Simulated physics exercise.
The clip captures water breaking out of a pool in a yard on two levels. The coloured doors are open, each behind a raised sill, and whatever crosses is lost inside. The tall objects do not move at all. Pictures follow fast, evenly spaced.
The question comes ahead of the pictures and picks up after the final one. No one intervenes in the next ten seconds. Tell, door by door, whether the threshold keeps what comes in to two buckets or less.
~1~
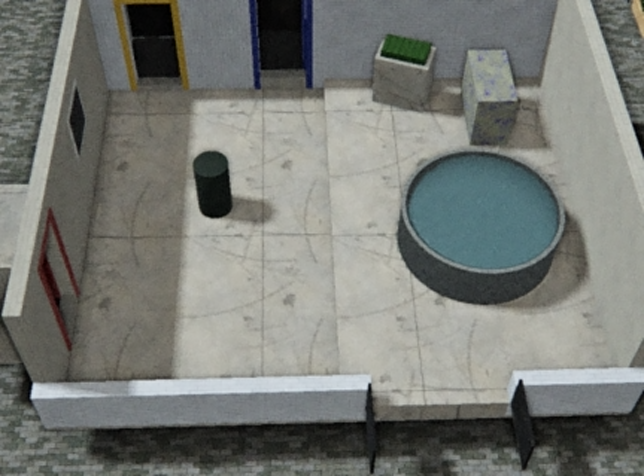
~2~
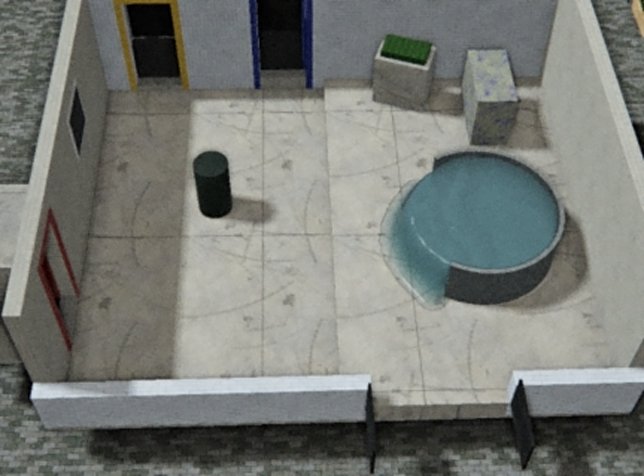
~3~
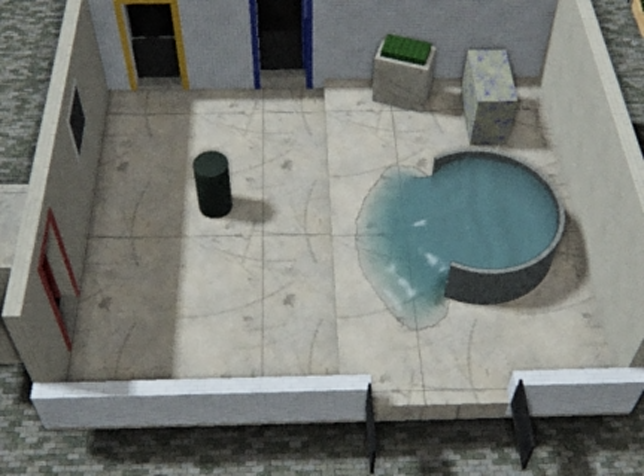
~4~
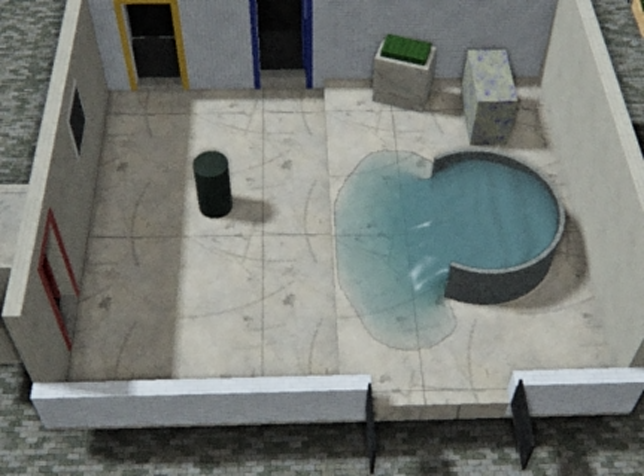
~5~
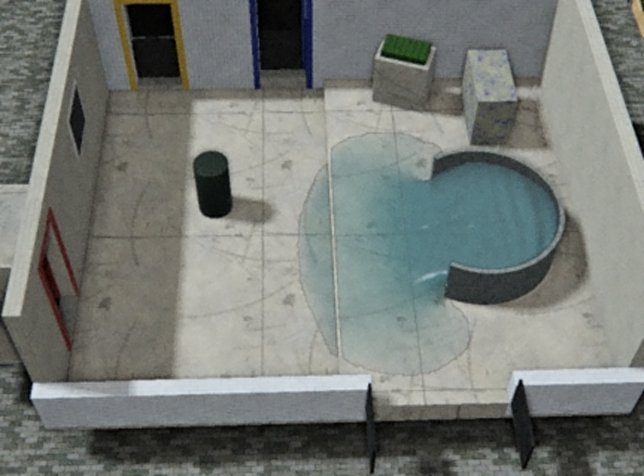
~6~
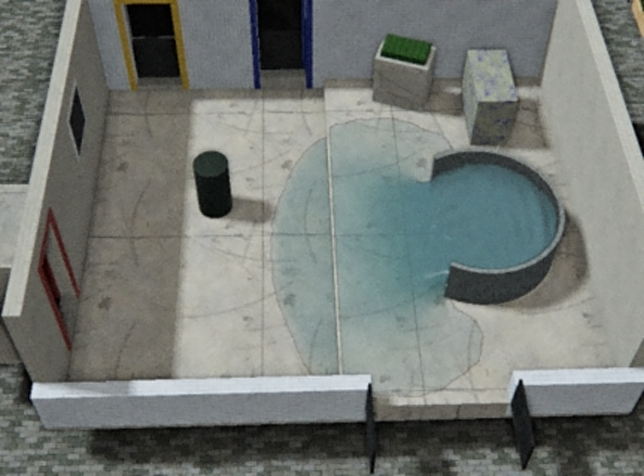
Result: Red door: Exceeds it, blue door: Does not exceed it, yellow door: Exceeds it.
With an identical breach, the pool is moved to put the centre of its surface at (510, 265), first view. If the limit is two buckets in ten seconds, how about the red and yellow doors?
I'd say red door crosses the threshold while yellow door crosses the threshold.
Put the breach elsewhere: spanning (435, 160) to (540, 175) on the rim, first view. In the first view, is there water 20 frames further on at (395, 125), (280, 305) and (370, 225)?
Respectively: Drenched, parched and parched.
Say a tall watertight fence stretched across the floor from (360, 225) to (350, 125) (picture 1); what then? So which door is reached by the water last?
That's the door marked yellow.
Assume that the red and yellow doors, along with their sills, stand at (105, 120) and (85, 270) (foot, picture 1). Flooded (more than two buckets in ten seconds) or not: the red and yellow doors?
Briefly, the red door comes in over while the yellow door comes in over.
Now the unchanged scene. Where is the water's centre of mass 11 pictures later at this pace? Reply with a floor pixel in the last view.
Centre: Close to (316, 247).
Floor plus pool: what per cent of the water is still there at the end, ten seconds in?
That comes to around 88 in a hundred.
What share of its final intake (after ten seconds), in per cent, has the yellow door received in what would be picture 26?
Around 15 percent.
A moment on, water covers 55 % of the floor; the red door not reached, the blue door wet at the sill, nothing in, the yellow door not reached.
Next, water covers 70 % of the floor; the red door wet at the sill, nothing in, the blue door wet at the sill, nothing in, the yellow door wet at the sill, nothing in.
Then, water covers 75 % of the floor; the red door far over two buckets in, the blue door wet at the sill, nothing in, the yellow door under two buckets in.
Later, water covers 75 % of the floor; the red door far over two buckets in, the blue door wet at the sill, nothing in, the yellow door over two buckets in.
In the end, water covers 70 % of the floor; the red door far over two buckets in, the blue door wet at the sill, nothing in, the yellow door far over two buckets in.
